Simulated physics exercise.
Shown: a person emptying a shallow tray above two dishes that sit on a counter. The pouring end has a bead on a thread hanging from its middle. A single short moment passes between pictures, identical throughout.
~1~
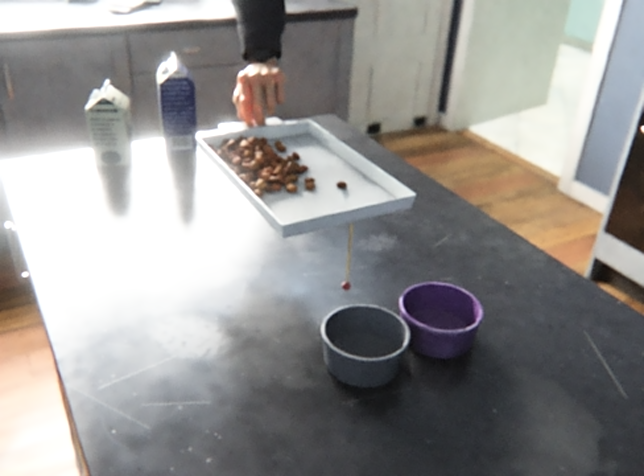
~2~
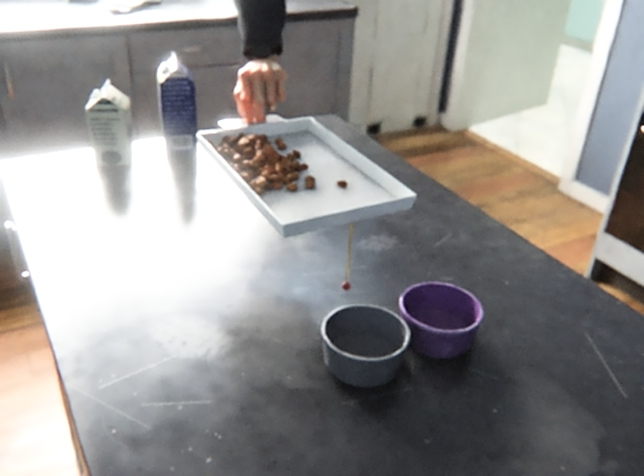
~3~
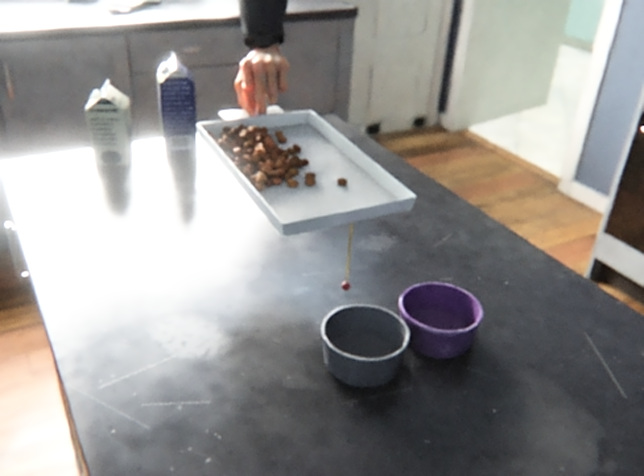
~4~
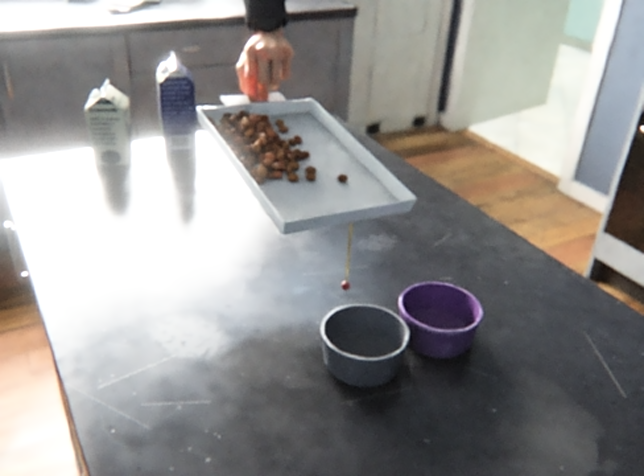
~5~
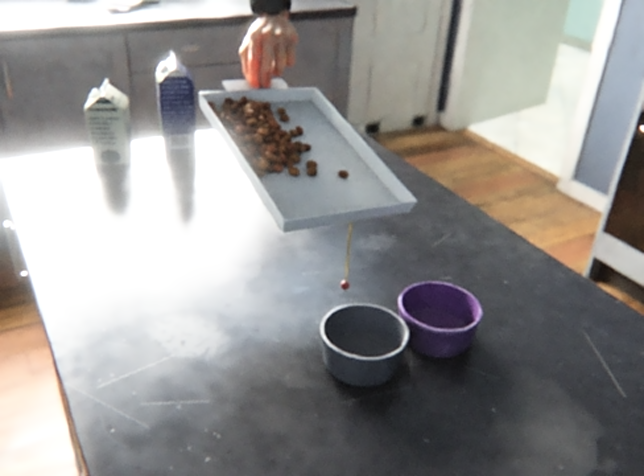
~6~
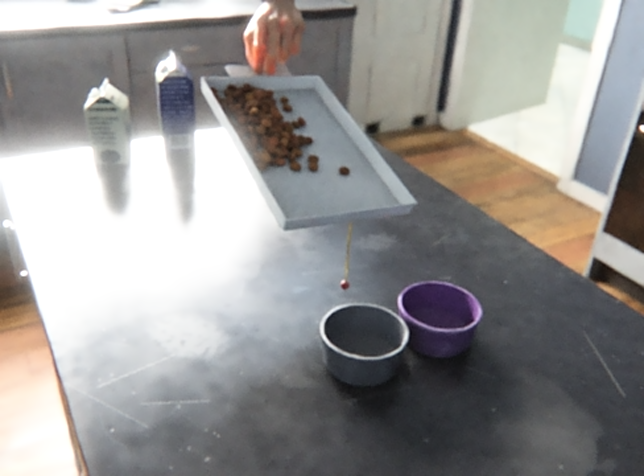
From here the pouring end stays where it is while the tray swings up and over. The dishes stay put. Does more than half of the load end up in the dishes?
Looks like the dishes end up with the bulk of it in the end.
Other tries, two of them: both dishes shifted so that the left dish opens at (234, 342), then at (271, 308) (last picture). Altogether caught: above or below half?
First below a half, then below a half.
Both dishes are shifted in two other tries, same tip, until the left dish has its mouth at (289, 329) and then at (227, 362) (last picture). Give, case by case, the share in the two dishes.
40 %, then 0 %.
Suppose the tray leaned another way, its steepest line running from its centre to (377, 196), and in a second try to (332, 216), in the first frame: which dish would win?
Tilt 1: Right-side dish. Tilt 2: Left-side dish.
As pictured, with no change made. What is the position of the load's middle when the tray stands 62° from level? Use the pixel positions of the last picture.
The load is centred about (384, 204).
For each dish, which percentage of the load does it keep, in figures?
Left dish 30 per cent; right dish 40 per cent.
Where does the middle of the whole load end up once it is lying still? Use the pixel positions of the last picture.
Close to (412, 329) in the last view.
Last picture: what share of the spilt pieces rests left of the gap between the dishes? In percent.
70 per cent or thereabouts.
Soon, tray tipped steeply; most on the tray; a stray few in the left dish; a small part in the air.
A while on, tray tipped past a quarter turn; about a third on the tray; a small part in the left dish; about a third in the right dish; a small part outside both; a stray few in the air.
Towards the end, tray tipped past a quarter turn; about a quarter in the left dish; about a third in the right dish; about a third outside both.
Finally, tray tipped past a quarter turn; about a quarter in the left dish; about a third in the right dish; about a third outside both.
